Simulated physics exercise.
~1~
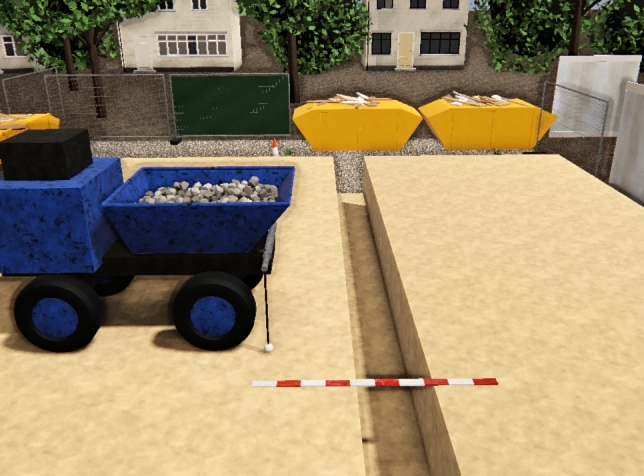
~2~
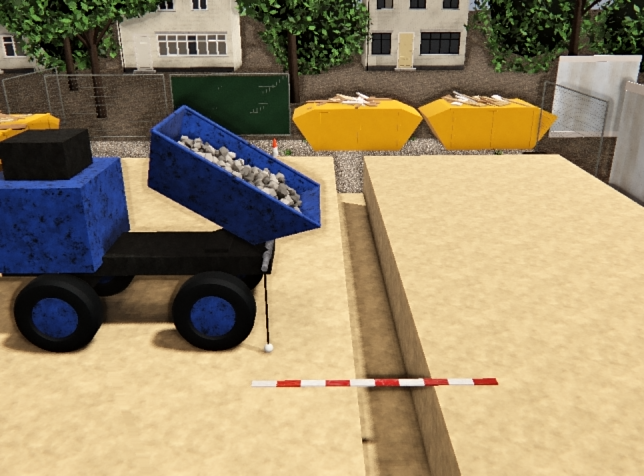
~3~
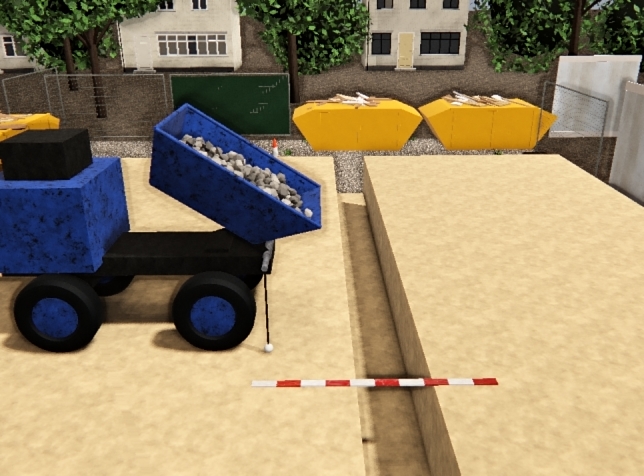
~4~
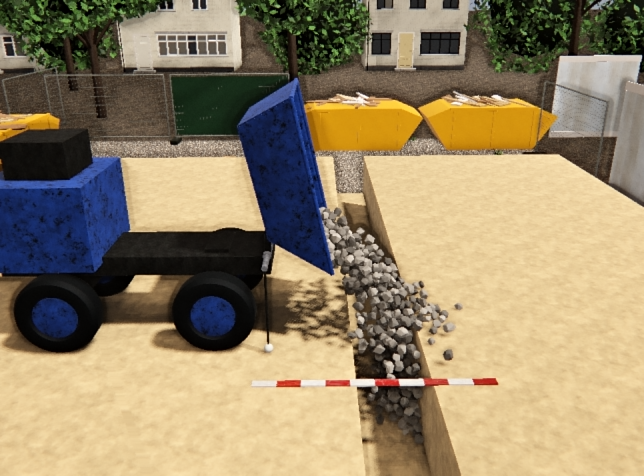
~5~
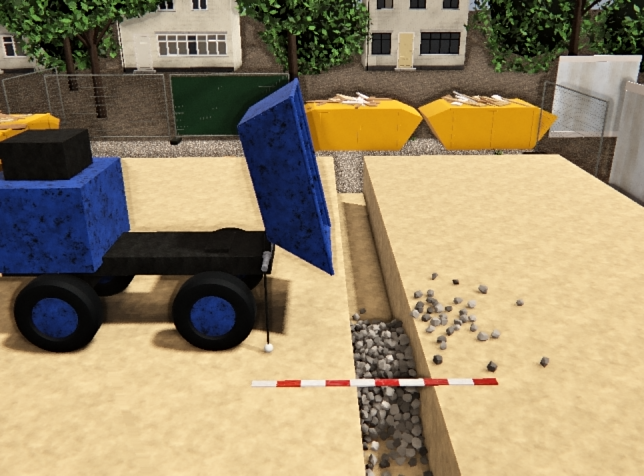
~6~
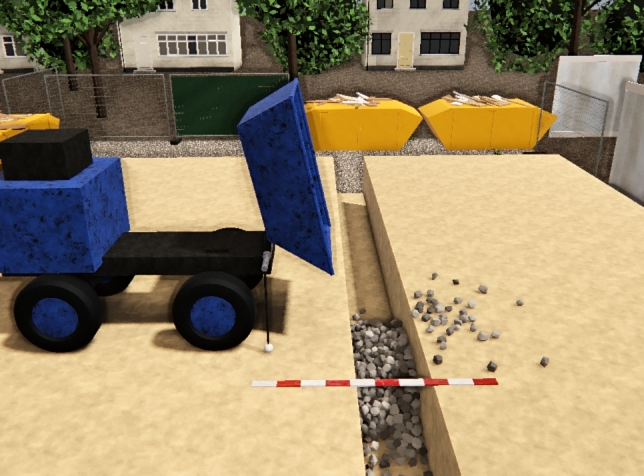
A blue dumper tips its skip and pours grey stones into the trench, scattering some beyond.
